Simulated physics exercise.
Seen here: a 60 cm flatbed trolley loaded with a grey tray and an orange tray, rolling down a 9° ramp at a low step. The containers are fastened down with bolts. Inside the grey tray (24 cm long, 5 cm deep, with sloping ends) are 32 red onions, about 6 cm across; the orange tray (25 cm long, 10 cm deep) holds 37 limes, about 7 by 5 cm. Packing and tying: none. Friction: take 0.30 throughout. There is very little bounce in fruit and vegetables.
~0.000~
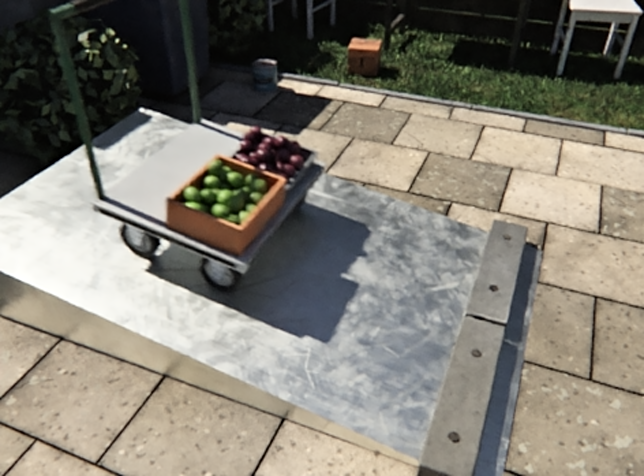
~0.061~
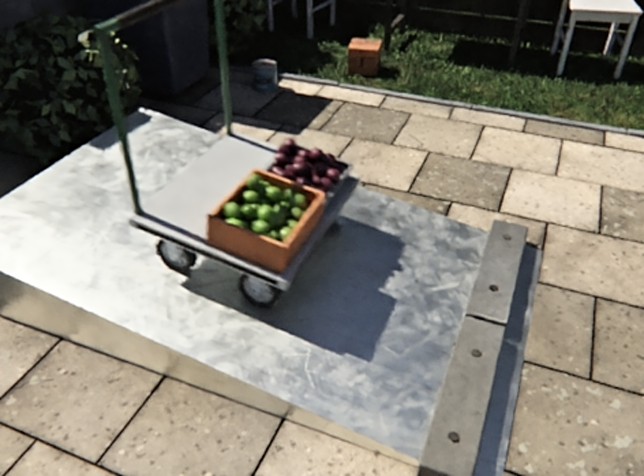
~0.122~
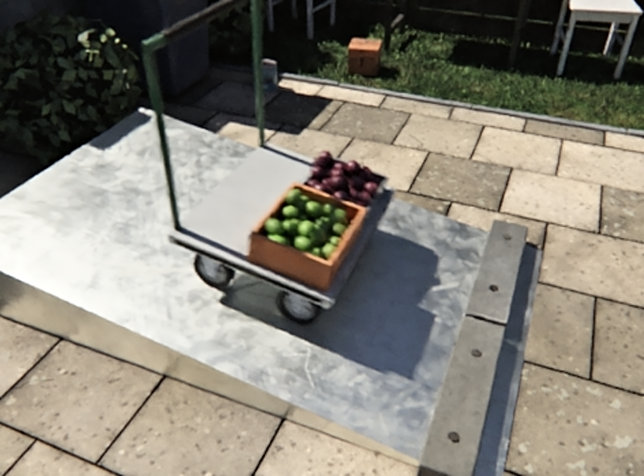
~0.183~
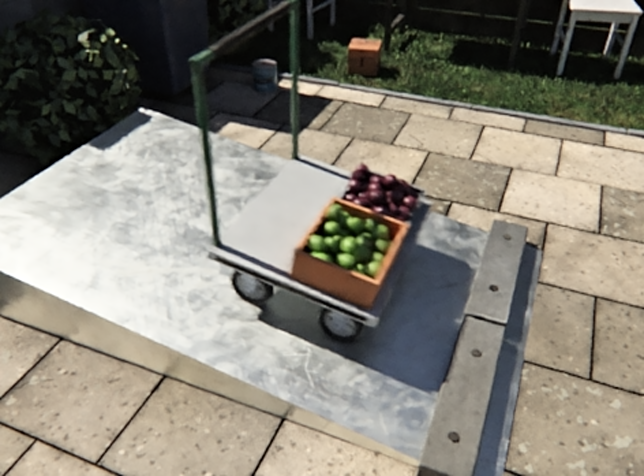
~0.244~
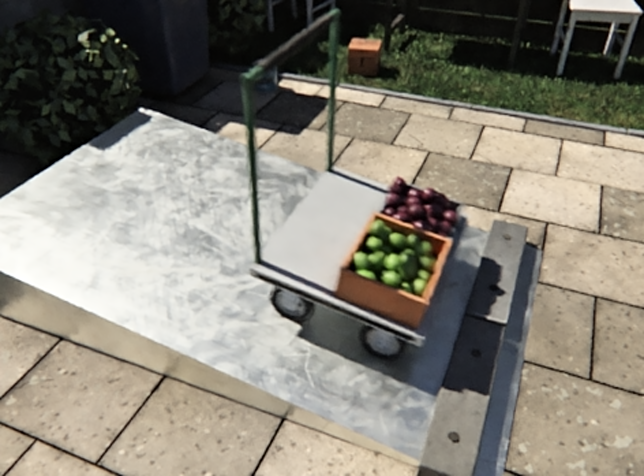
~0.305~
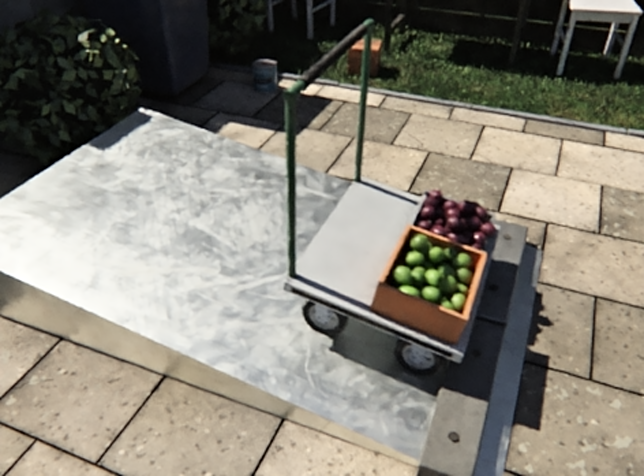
On a sunny paved patio, a flatbed trolley with a green-framed handle, carrying an orange box of limes beside a heap of red onions, rolled down a metal ramp toward the right.
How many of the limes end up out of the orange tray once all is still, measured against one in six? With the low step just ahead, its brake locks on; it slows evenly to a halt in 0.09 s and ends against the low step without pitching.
Fewer than one in six do.
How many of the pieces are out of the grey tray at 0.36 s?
Roughly 4 for the grey tray.
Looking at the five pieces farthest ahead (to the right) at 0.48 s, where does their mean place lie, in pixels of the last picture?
I'd say near (564, 270).
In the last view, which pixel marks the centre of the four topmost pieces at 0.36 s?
Looks like somewhere near (452, 250).
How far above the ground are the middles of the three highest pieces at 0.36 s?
I'd put it close to 40 cm.
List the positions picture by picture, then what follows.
In the first frame (we follow the rim corner now nearest the camera), orange tray at (239, 227); grey tray (its farthest corner) at (259, 131); 77 cm still to roll; nothing out yet.
Orange tray at (282, 245); grey tray at (292, 143); 62 cm still to roll, in the second frame.
Orange tray at (328, 263); grey tray at (327, 155); 46 cm still to roll, in the third frame.
Orange tray at (374, 281); grey tray at (362, 168); 31 cm still to roll, in the fourth frame.
Orange tray at (423, 301); grey tray at (399, 181); 15 cm still to roll, in the fifth frame.
Orange tray at (463, 317); grey tray at (429, 191); stopping; nothing out yet, in the sixth frame.
After 0.36 s, 4 of 32 out of the grey tray and 0 of 37 out of the orange tray.
After 0.48 s, 12 of 32 out of the grey tray and 1 of 37 out of the orange tray.
After 0.71 s, 15 of 32 out of the grey tray and 2 of 37 out of the orange tray.
When it is over (at 1.21 s), 15 of 32 out of the grey tray and 3 of 37 out of the orange tray. Asked share, 3 of 37, 8 per cent.
